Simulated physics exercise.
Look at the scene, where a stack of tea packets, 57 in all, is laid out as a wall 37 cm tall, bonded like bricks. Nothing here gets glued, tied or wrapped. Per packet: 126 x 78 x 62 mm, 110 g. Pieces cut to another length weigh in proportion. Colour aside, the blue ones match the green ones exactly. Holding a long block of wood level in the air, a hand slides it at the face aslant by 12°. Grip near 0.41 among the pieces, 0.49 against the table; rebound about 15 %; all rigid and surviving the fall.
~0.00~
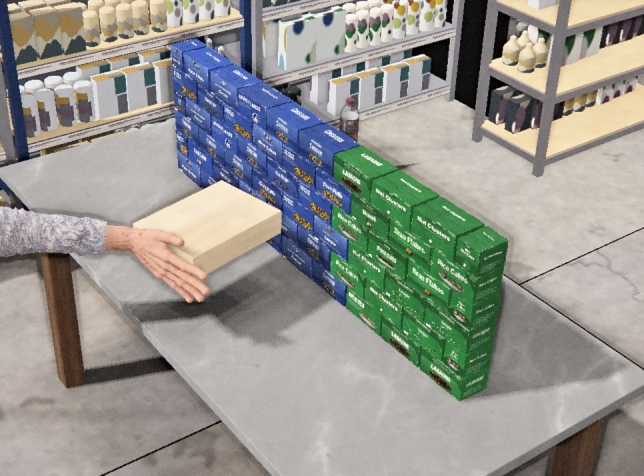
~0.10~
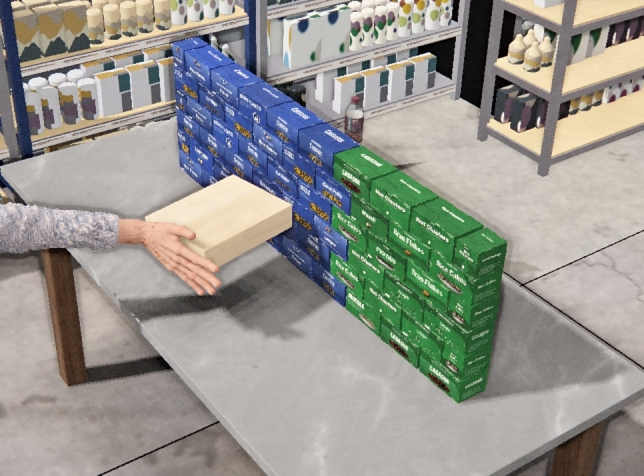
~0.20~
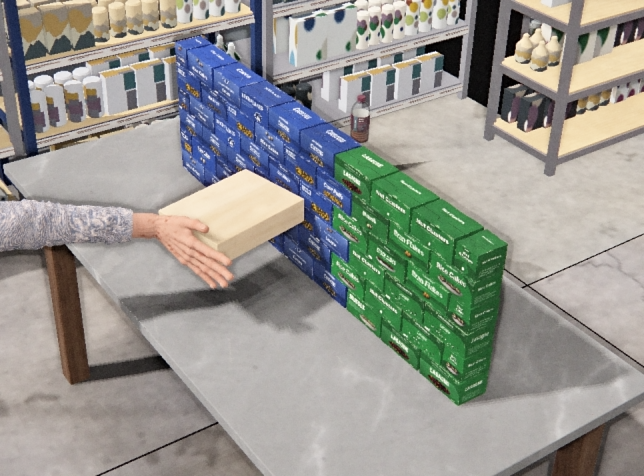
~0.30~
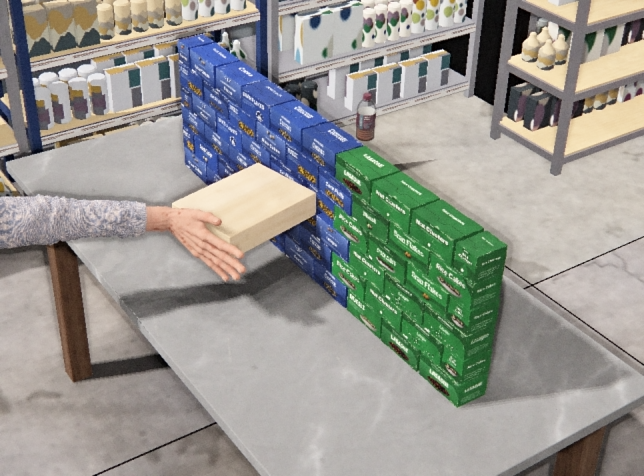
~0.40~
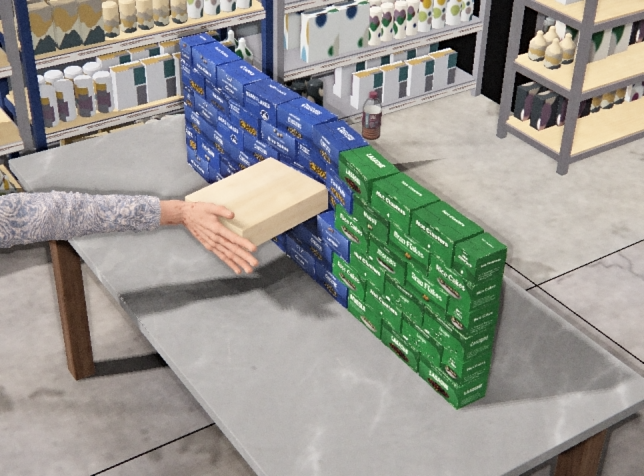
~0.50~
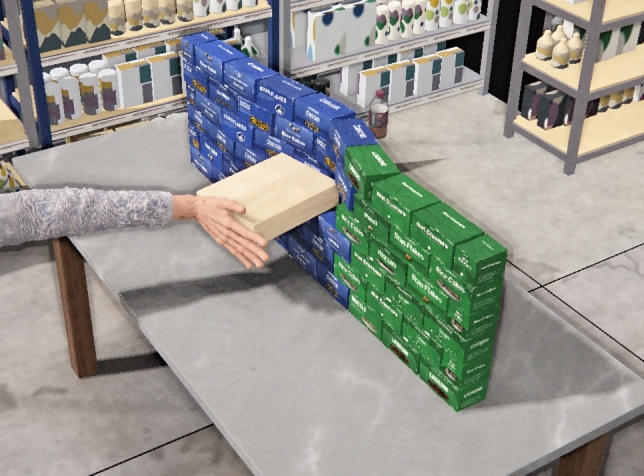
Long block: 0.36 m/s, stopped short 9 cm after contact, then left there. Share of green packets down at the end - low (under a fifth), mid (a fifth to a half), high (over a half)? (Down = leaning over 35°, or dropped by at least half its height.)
Low.
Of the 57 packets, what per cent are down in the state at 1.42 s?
25 per cent.
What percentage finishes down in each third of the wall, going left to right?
Left 20 %, middle 70 %, right 0 %.
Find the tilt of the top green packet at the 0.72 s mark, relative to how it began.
It sits at about 0 degrees.
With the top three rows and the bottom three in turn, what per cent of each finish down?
40% and 10%.
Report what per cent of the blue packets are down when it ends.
Of the blue ones, 40 per cent finish down.
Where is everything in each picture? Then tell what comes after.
In the first picture (pixels give the middle of a visible side; the camera moves round a little), block in hand (274, 224) 9 cm short of touching; top green packet (406, 187); top blue packet (296, 115); none has stirred.
In the second picture, block in hand (285, 218) 54 mm short of touching; top green packet (405, 188).
In the third picture, block in hand (297, 212) 18 mm short of touching; top green packet (406, 189).
In the fourth picture, block in hand (309, 206) 18 mm in; top green packet (406, 189); movement in 2 of them.
In the fifth picture, block in hand (321, 200) 54 mm in; top green packet (406, 190); top blue packet (308, 110) 21 mm from its place; movement in 13 of them.
In the sixth picture, block in hand (332, 196) 8 cm in; top green packet (407, 191); top blue packet (326, 105) 5° from how it stood; movement in 23 of them.
After 0.72 s, none of the 21 green packets down (1 of 57 in all colours); top green packet unmoved; top blue packet 28° from how it stood, 26 mm lower.
After 0.90 s, 1 of the 21 green packets down (15 of 57 in all colours); top green packet unmoved; top blue packet 63° from how it stood, 19 cm lower.
After 1.42 s, 1 of the 21 green packets down (15 of 57 in all colours); top green packet unmoved; top blue packet on its side.
In the end (1.9 s), 1 of the 21 green packets down (15 of 57 in all colours); top green packet unmoved; top blue packet upside down. That is 5 per cent. From the last view, middles, top green packet near (406, 204), top blue packet near (474, 312).
